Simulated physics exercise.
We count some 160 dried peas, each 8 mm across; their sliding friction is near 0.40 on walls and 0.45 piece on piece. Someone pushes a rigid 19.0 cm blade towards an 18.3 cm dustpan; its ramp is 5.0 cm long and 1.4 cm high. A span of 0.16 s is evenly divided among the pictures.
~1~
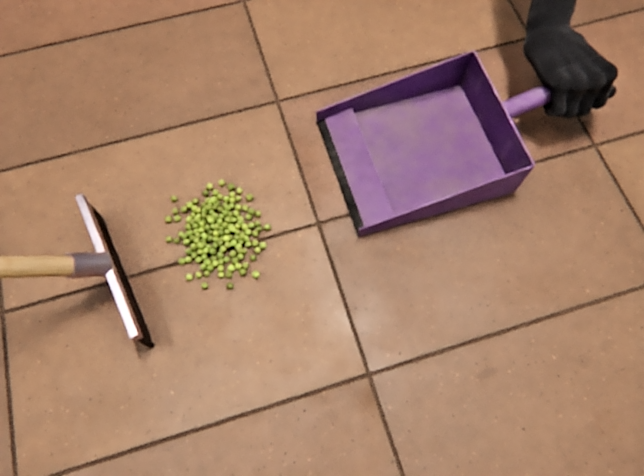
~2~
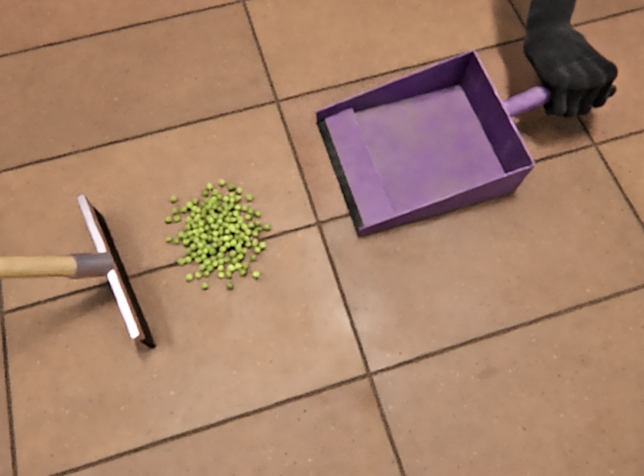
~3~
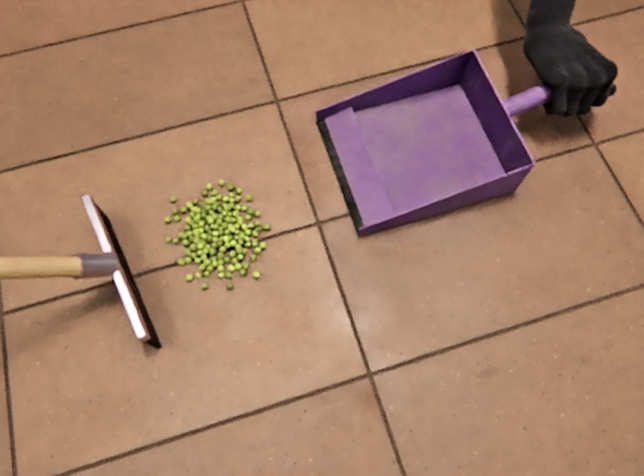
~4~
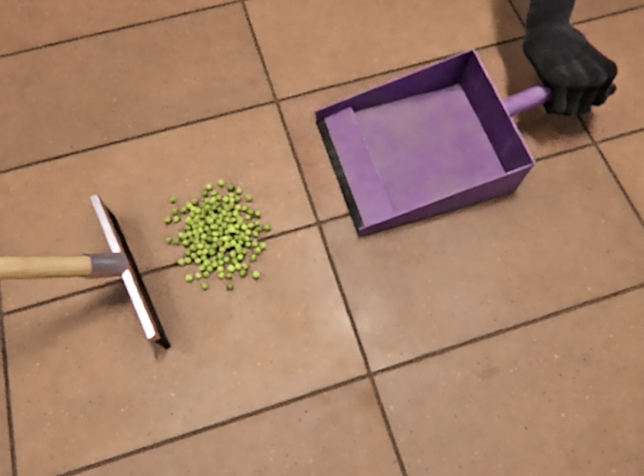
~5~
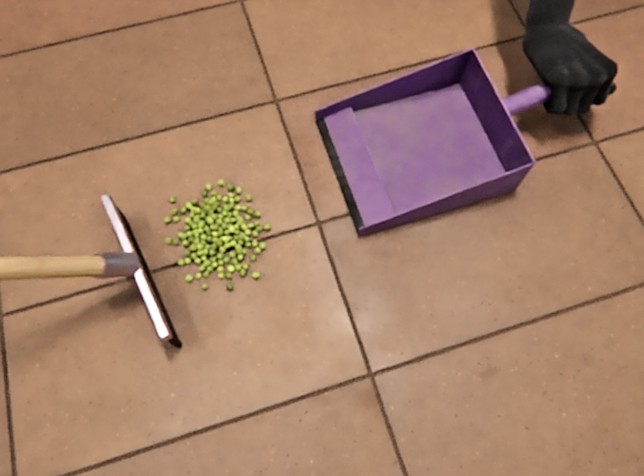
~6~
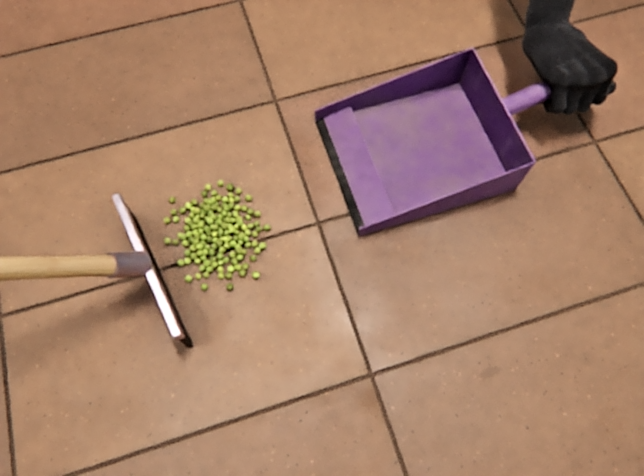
On a tiled floor, a blade slides right toward green peas while a gloved hand holds a purple dustpan.
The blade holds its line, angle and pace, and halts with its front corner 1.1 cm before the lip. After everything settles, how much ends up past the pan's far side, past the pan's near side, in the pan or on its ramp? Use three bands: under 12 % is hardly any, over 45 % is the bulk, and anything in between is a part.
Far side: Hardly any, near side: A part, pan: Hardly any.
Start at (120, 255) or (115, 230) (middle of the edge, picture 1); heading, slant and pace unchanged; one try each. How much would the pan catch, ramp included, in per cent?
Around 5 percent, then around 10 percent.
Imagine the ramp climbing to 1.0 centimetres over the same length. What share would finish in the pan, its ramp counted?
Estimate: About 0 in a hundred.
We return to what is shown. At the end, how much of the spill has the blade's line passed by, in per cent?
Around 35 in a hundred.
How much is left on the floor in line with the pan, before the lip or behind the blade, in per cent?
Close to 80 per cent of them end up there.
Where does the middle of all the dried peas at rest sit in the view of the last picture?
I'd put it at about (323, 193).
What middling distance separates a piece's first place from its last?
That distance is close to 14 cm.
Then, 0.26 s after the last picture, middle of the blade 14 cm from the lip; 0 % over the lip, far side 0 %, near side 10 %.
Then, 0.44 s after the last picture, middle of the blade 7 cm from the lip; 0 % over the lip, far side 0 %, near side 15 %.
Then, 0.73 s after the last picture, middle of the blade 3 cm from the lip; 0 % over the lip, far side 0 %, near side 20 %.
In the end, far side 0 %, near side 20 %, pan 0 %, in front of the lip or behind the blade 80 %.
